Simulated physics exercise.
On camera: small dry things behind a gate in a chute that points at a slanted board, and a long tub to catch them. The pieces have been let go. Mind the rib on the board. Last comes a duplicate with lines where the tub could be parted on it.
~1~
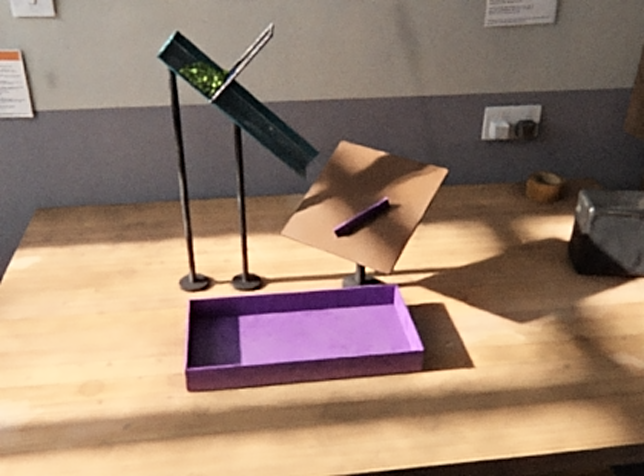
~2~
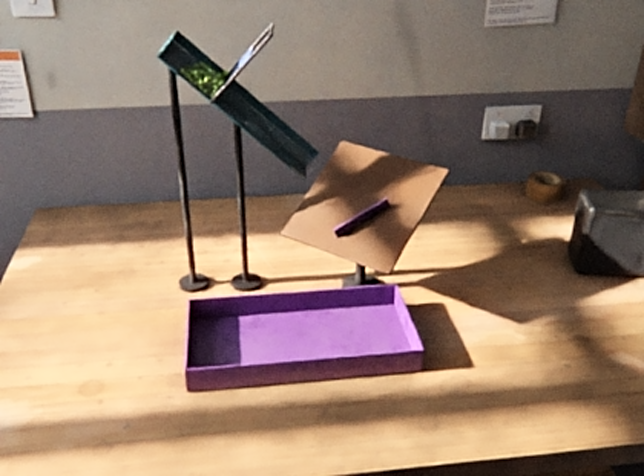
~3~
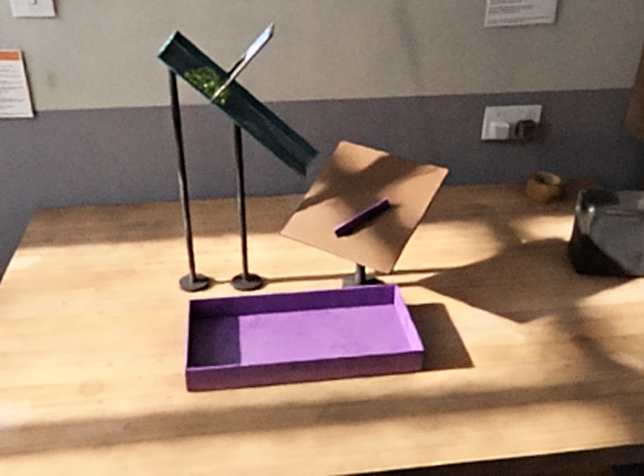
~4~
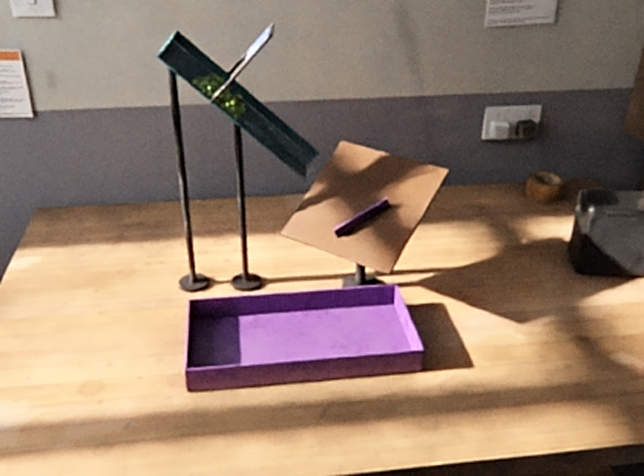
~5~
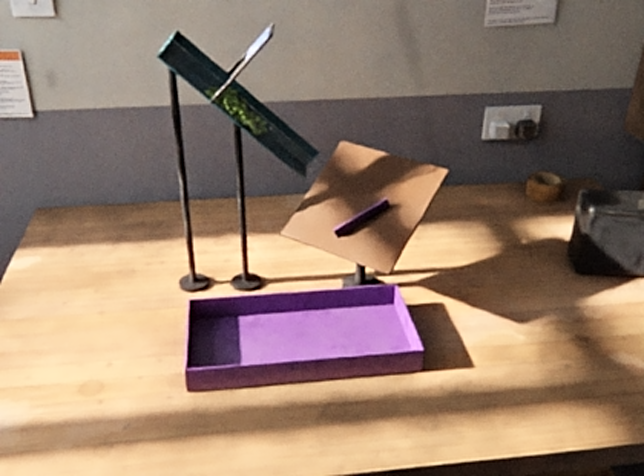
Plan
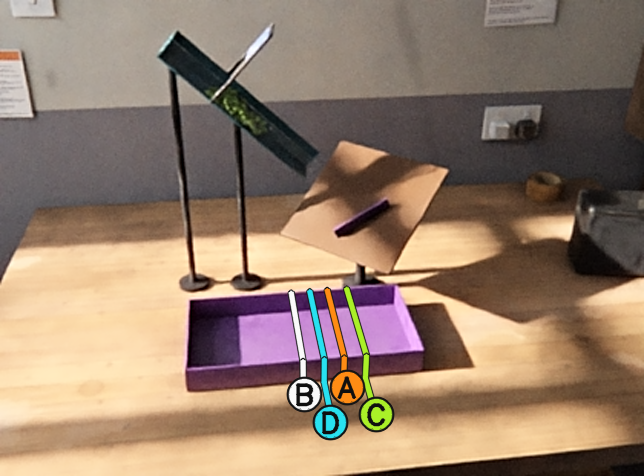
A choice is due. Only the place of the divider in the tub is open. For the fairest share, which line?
The best line is B.
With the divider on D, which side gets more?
Left.
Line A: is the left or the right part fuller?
Left.
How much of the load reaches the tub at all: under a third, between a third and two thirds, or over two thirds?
Over two thirds.
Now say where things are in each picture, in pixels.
Load behind the gate near (205, 75), dried peas; lip of the chute near (305, 174), sloping fairly steeply, in the first picture.
Middle of the board near (363, 202), tilted fairly steeply; middle of its low edge near (332, 253); of its high edge near (393, 155), in the second picture.
Front corners of the tub near (185, 370) and (423, 350), empty; front of the load near (227, 98), in the third picture.
Middle of the load near (221, 90); its front near (242, 113), close to a quarter of the way to the lip; rib from (387, 198) to (333, 230), in the fourth picture.
Middle of the load near (236, 104); its front near (263, 131), close to half of the way to the lip, in the fifth picture.
On the marked copy, line A crosses the front rim at (344, 356); line B crosses the front rim at (302, 360); line C crosses the front rim at (366, 354); line D crosses the front rim at (324, 358).
Choosing A, of what is caught, all but a few on the left of the divider, a small share on the right.
Choosing B, of what is caught, close to half on the left of the divider, close to half on the right.
Choosing C, of what is caught, all but a few on the left of the divider, only a few on the right.
Choosing D, of what is caught, all but a few on the left of the divider, a small share on the right.
